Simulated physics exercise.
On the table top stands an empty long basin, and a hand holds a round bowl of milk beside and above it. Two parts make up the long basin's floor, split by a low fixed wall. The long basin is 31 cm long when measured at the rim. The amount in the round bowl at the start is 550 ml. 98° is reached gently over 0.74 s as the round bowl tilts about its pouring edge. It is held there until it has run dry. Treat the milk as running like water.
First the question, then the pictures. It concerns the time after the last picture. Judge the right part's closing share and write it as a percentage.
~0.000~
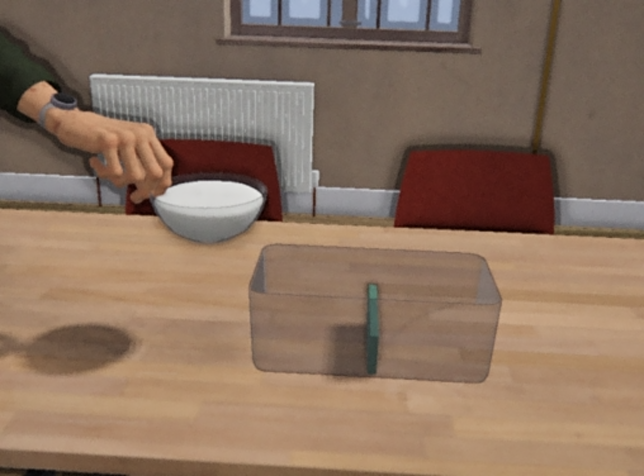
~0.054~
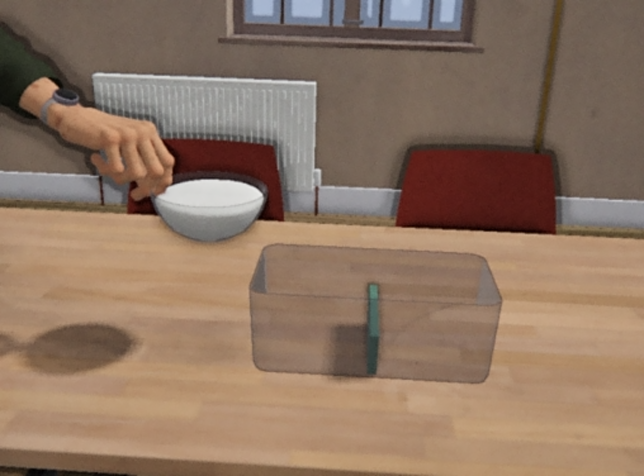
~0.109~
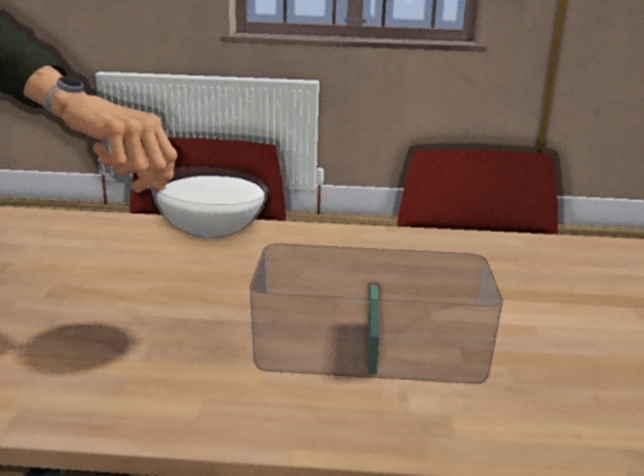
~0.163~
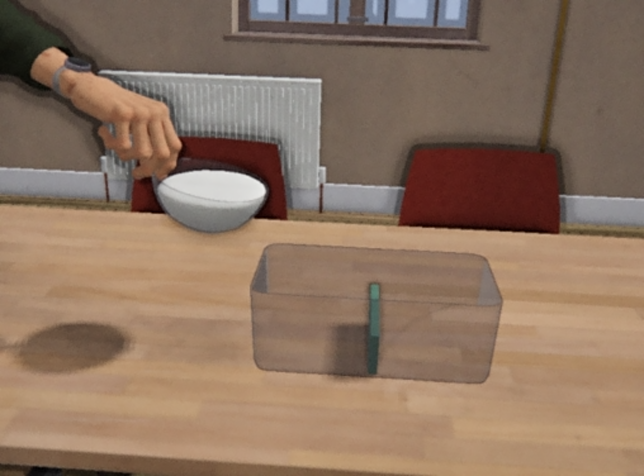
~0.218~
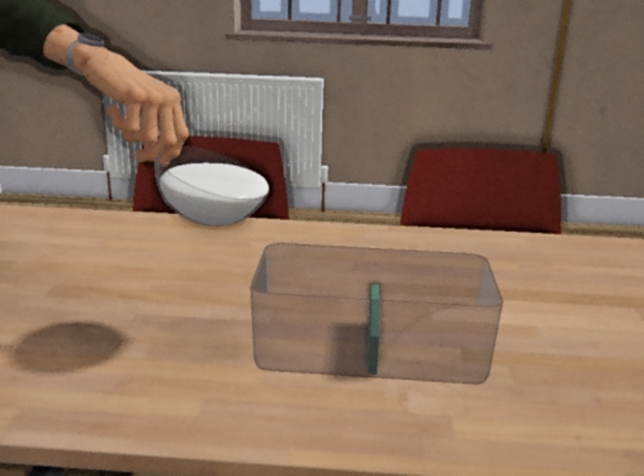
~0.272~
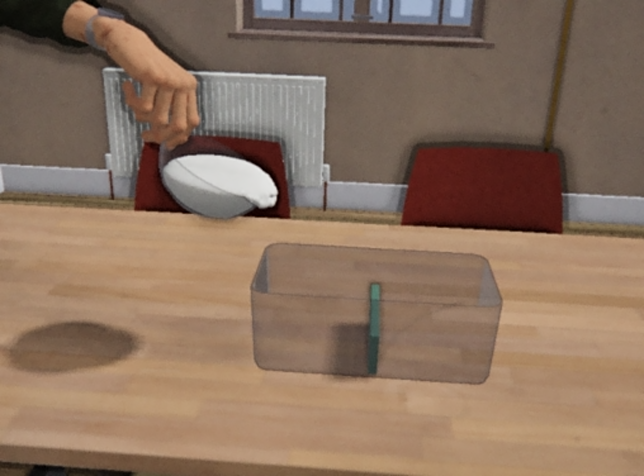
I would judge it at 2 per cent.
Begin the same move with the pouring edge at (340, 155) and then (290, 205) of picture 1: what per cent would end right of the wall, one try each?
Roughly 90 per cent the first time and 20 per cent the second.
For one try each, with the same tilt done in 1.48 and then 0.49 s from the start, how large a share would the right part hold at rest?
In order, 0 and 5 per cent.
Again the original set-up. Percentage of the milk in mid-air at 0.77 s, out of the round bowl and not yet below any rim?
Roughly 5 %.
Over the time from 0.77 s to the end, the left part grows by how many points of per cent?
Near 2 in a hundred.
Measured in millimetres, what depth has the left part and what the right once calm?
Once settled, the left stands around 24 mm and the right around 0 mm.
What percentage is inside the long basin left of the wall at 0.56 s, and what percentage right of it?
Lab note: Left near 28, right near 0.
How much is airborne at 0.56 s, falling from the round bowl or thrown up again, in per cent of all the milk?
It comes to about 54 percent.
Then, 0.56 s in, the tilt is 85° and 18 per cent is still to pour, 28 is left of the wall and 0 right of it.
Then, 0.77 s in, the tilt is 98° and 0 per cent is still to pour, 93 is left of the wall and 1 right of it.
Then, 1.00 s in, the tilt is 98° and 0 per cent is still to pour, 96 is left of the wall and 2 right of it.
Then, 1.24 s in, the tilt is 98° and 0 per cent is still to pour, 96 is left of the wall and 2 right of it.
Finally, 96 per cent lies left of the wall, 2 right of it and 2 outside.
